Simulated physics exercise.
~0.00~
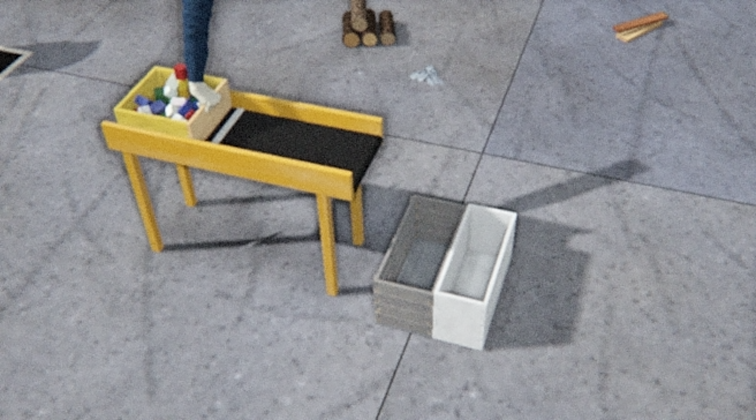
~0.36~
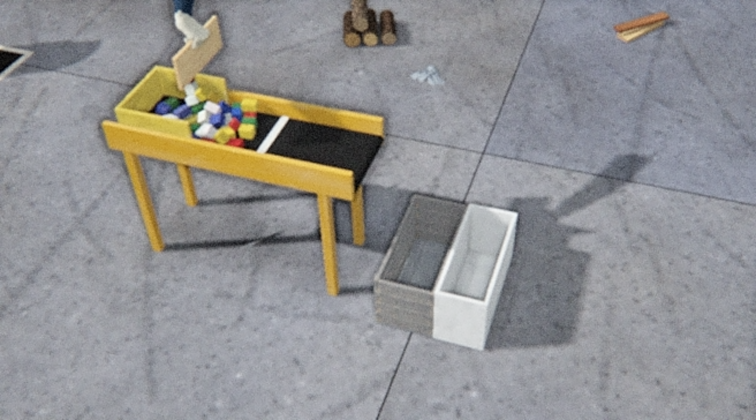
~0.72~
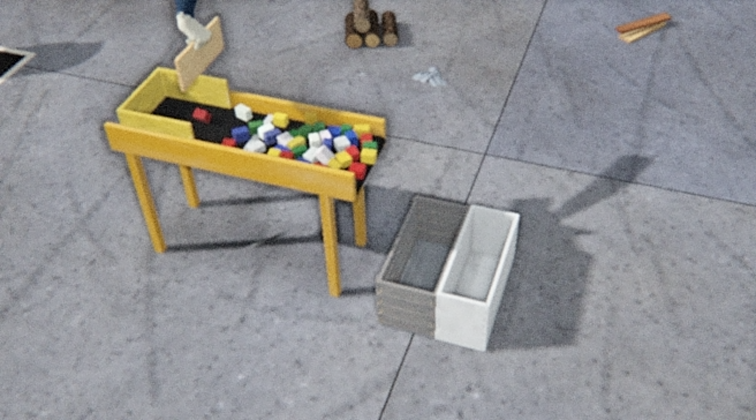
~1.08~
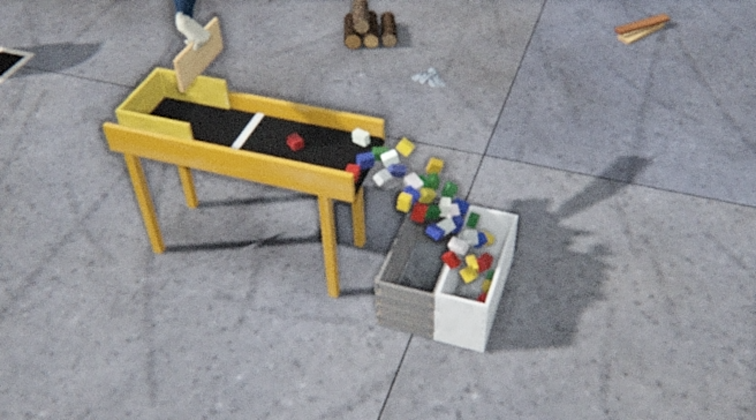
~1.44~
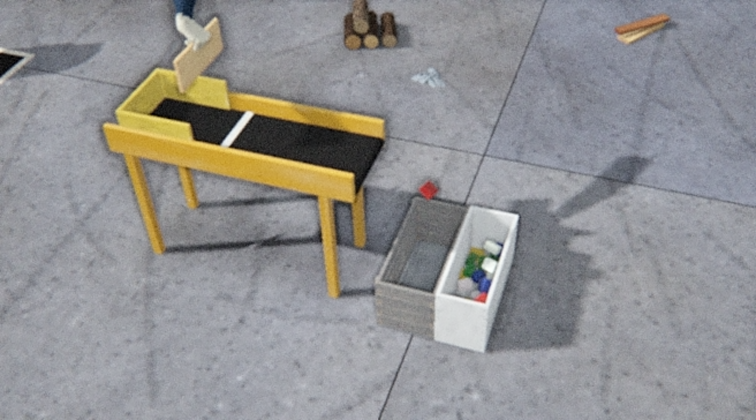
At the start, a white-gloved hand rests at a yellow pen full of colourful toy bricks, on one end of a yellow-framed table with a black belt. The hand lifts a wooden gate, and the bricks begin to spill out to the right. The belt carries them along in a loose crowd, leaving one red brick behind in the pen for a while. The crowd then pours off the far end, flying over the grey bin toward the white tote. Finally the belt is empty, bricks lie in the white tote, and one red brick is visible near the grey bin's back edge.
